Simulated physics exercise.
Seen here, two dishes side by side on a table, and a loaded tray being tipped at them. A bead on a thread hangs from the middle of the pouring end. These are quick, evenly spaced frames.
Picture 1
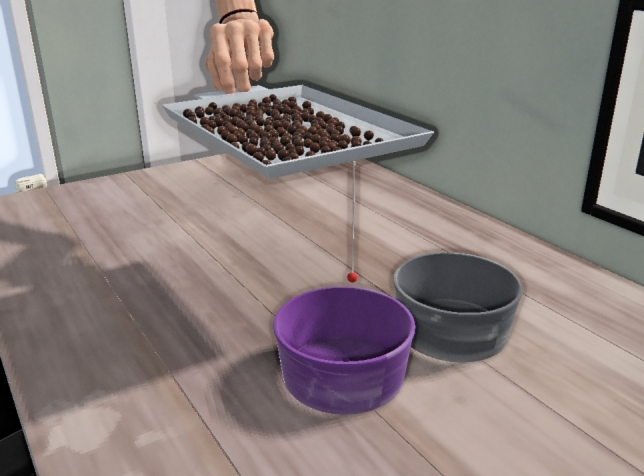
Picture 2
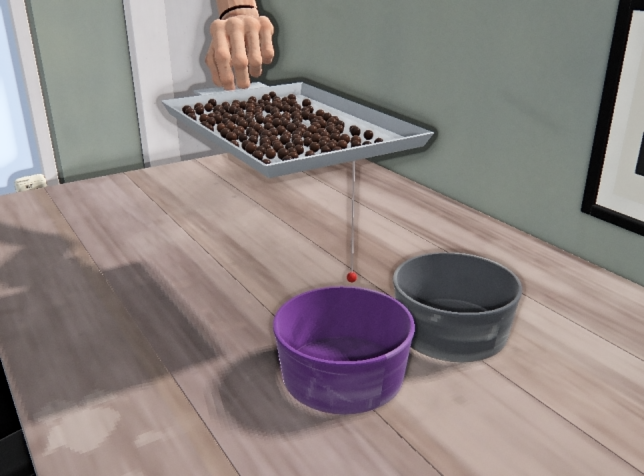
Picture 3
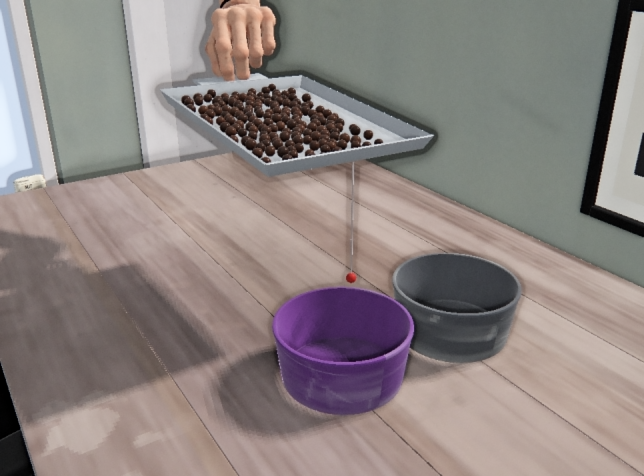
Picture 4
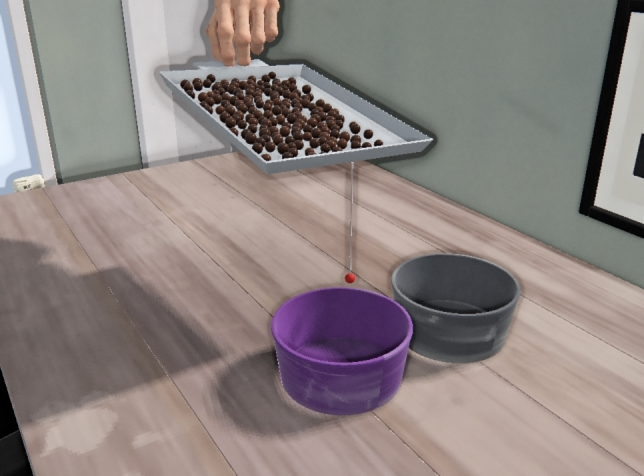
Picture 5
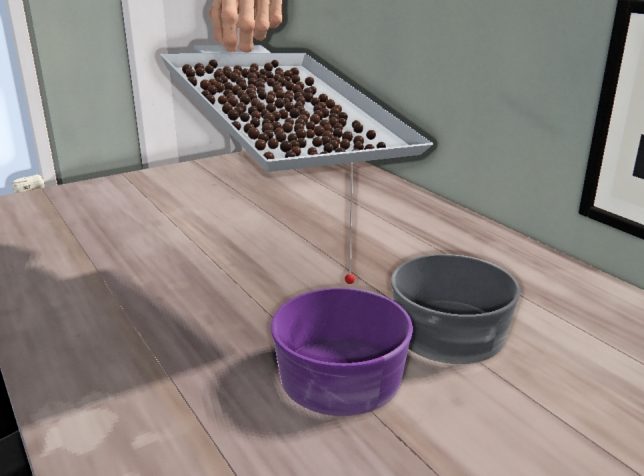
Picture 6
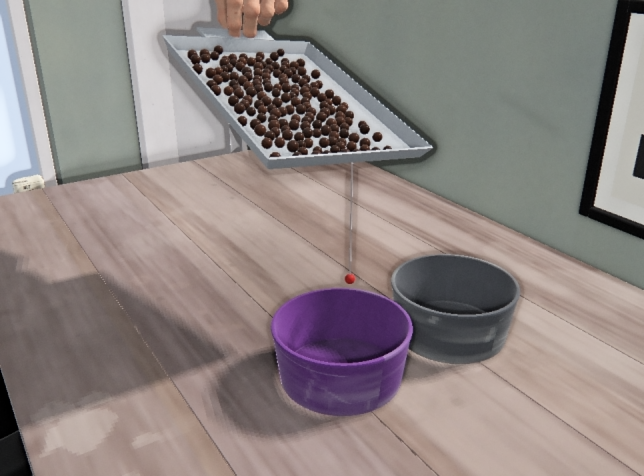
The clip shows a hand holding a gray tray of small dark brown balls above a purple bowl and a gray bowl on a wooden table, then raising the tray's far side so it slants more steeply as the balls shift.
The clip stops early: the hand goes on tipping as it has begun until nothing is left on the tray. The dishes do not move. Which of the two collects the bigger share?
Fuller: The right-hand dish.
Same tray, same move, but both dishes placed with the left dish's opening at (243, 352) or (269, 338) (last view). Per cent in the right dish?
Near 40 % and 60 %.
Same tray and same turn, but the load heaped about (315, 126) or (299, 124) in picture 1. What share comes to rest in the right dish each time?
About 80 and 80 per cent.
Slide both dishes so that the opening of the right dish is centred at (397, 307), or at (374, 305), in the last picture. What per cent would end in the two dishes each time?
Near 50 % and 40 %.
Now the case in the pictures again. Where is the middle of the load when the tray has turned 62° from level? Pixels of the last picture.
Around (425, 216).
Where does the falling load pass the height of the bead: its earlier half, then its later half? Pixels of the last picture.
Early half (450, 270), late half (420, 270).
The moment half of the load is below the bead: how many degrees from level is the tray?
Near 65 degrees.
Just after the last frame, tray tipped steeply; roughly a third on the tray; about a tenth in the left dish; roughly a third in the right dish; just a few outside both; roughly a quarter in the air.
A moment on, tray tipped past a quarter turn; about a tenth in the left dish; the larger part in the right dish; about a tenth outside both.
Further on, tray tipped past a quarter turn; about a tenth in the left dish; the larger part in the right dish; about a tenth outside both.
When it is over, tray tipped past a quarter turn; about a tenth in the left dish; the larger part in the right dish; about a tenth outside both.
